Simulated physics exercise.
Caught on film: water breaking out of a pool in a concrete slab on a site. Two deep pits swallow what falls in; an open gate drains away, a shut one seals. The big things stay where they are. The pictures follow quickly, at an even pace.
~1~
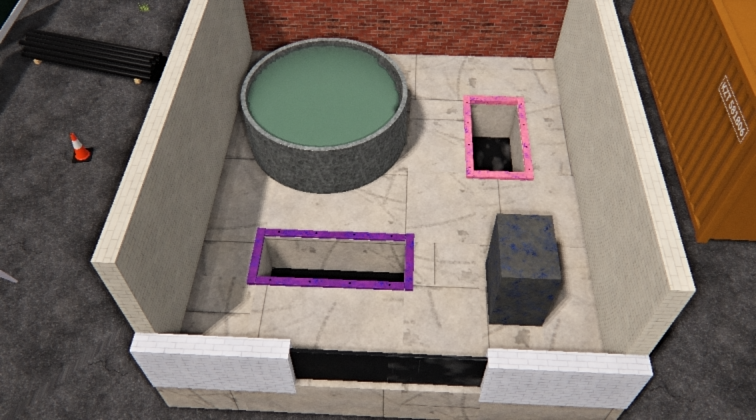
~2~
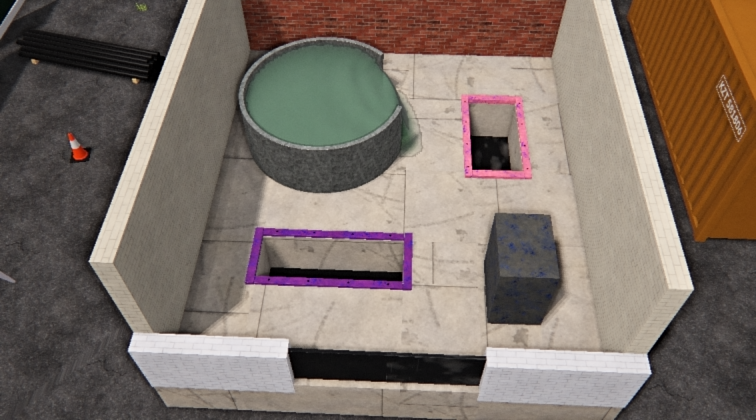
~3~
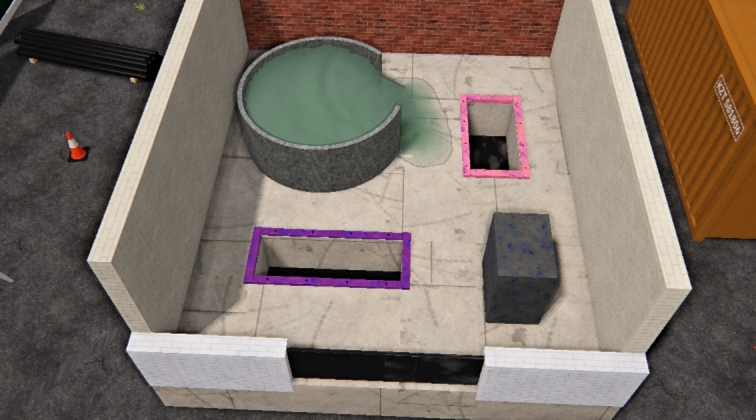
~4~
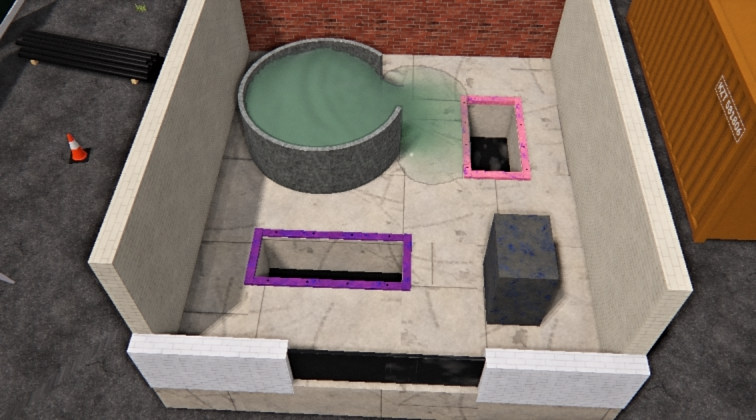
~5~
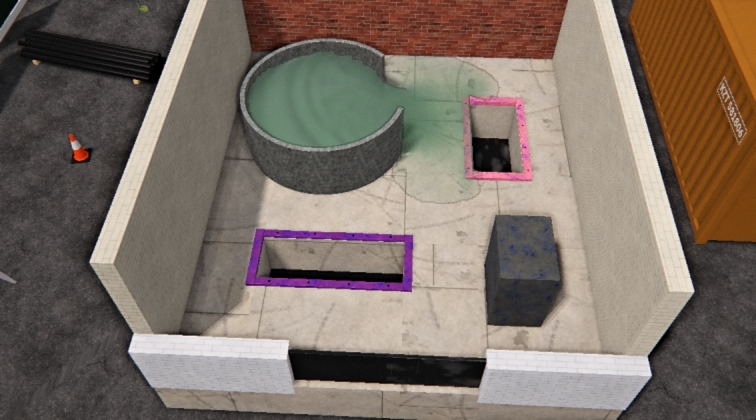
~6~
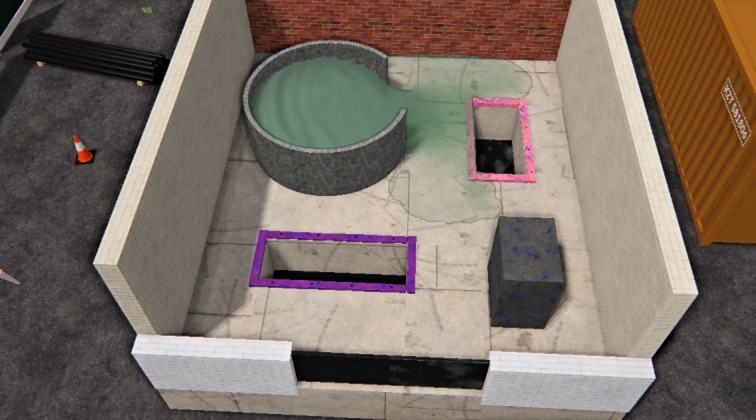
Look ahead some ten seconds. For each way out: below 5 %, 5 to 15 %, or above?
The gate takes not even 5 %; the pink pit takes above 15 %; the purple pit takes not even 5 %.
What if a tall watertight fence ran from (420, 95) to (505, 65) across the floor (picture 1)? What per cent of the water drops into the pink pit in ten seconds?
Per cent: Pink 55.
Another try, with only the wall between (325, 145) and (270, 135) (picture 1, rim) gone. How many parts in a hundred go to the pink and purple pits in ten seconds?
Roughly, in per cent: Pink 2, purple 50.
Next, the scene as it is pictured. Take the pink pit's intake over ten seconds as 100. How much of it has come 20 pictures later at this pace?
Roughly 70 per cent.
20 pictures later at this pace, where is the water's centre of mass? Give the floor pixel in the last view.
Around (408, 136).
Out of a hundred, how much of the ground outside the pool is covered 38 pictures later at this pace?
I make it 80 per cent.
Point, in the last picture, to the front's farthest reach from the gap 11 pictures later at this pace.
Near (600, 356).
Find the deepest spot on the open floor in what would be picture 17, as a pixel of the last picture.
Near (554, 75).
A moment on, water covers 30 % of the floor; the gate 0 %, the pink pit 14 %, the purple pit 0 %.
Next, water covers 35 % of the floor; the gate 0 %, the pink pit 24 %, the purple pit 0 %.
Then, water covers 50 % of the floor; the gate 0 %, the pink pit 36 %, the purple pit 0 %.
Later, water covers 80 % of the floor; the gate 0 %, the pink pit 47 %, the purple pit 1 %.
In the end, water covers 100 % of the floor; the gate 0 %, the pink pit 52 %, the purple pit 2 %.
